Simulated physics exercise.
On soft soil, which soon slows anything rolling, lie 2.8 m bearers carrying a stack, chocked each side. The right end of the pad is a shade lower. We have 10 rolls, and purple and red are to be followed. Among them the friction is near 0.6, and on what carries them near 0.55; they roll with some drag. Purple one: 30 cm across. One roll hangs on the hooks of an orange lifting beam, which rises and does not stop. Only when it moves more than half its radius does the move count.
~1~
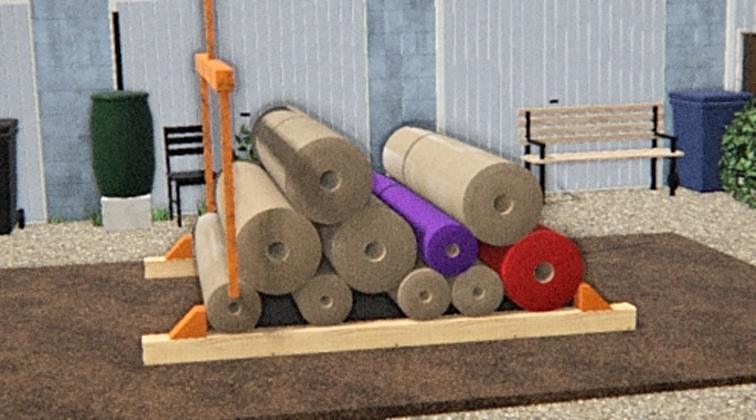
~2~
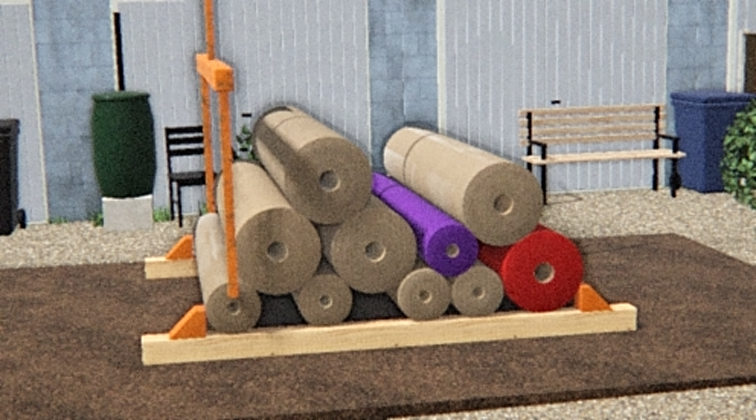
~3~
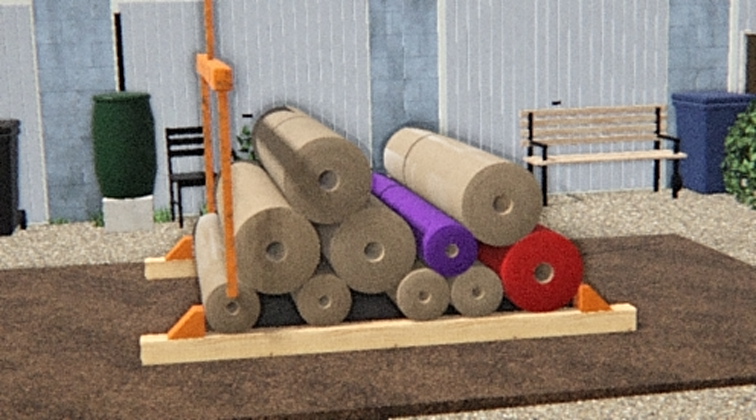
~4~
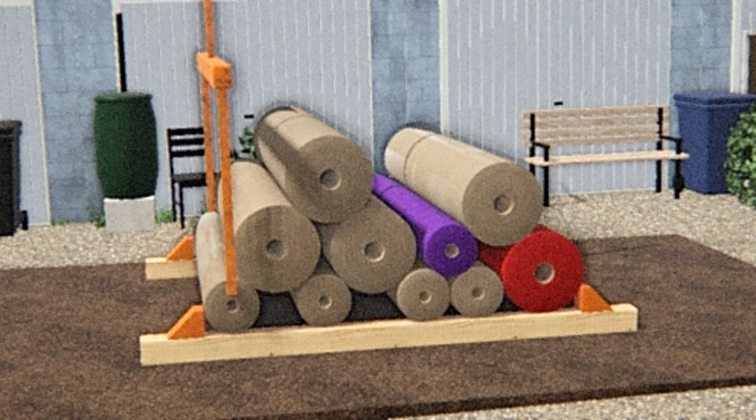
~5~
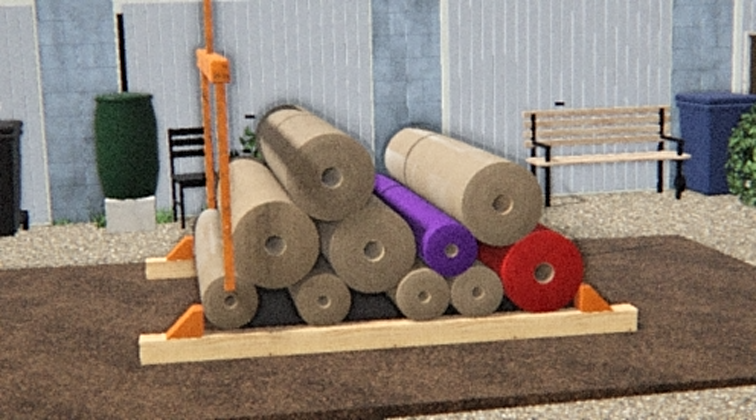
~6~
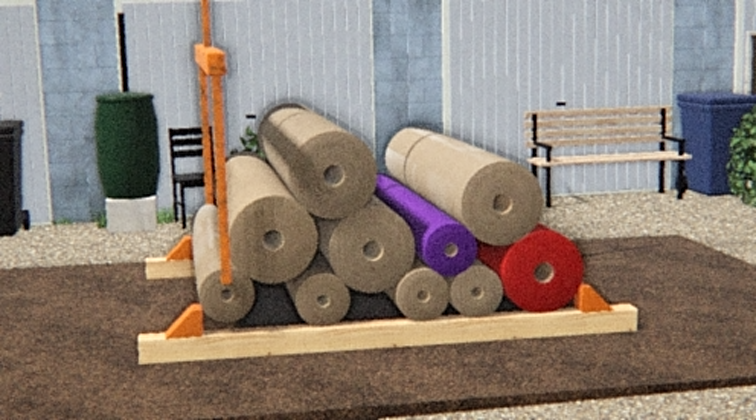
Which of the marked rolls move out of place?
Well, the purple roll keeps its spot, and the red keeps its spot.
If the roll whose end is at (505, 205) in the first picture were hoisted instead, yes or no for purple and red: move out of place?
Result - purple: No, it would not, red: No, it would not.
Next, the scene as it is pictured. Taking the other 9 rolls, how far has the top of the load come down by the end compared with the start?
Some 20 centimetres.
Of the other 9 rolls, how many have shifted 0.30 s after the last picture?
By then the number is 0.
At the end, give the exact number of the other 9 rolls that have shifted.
It comes to 2.
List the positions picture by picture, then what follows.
Purple at (452, 250), red at (545, 273); hooked one at (234, 309); the pad is a shade lower on the right; 5 of the 10 form the bottom row, in the first picture.
Purple at (452, 250), red at (545, 274); hooked one at (233, 309), in the second picture.
Purple at (451, 251), red at (545, 274); hooked one at (232, 308), in the third picture.
Purple at (452, 251), red at (546, 274); hooked one at (232, 306), up 1 cm, in the fourth picture.
Purple at (451, 250), red at (545, 274); hooked one at (230, 302), up 4 cm, in the fifth picture.
Purple at (451, 250), red at (545, 274); hooked one at (227, 295), up 7 cm, in the sixth picture.
Then, 0.3 s after the last picture, purple is unmoved; red is where it was; 0 of the other 9 have shifted.
At rest (0.9 s after the last picture), purple is unmoved; red is unmoved; 2 of the other 9 have shifted.
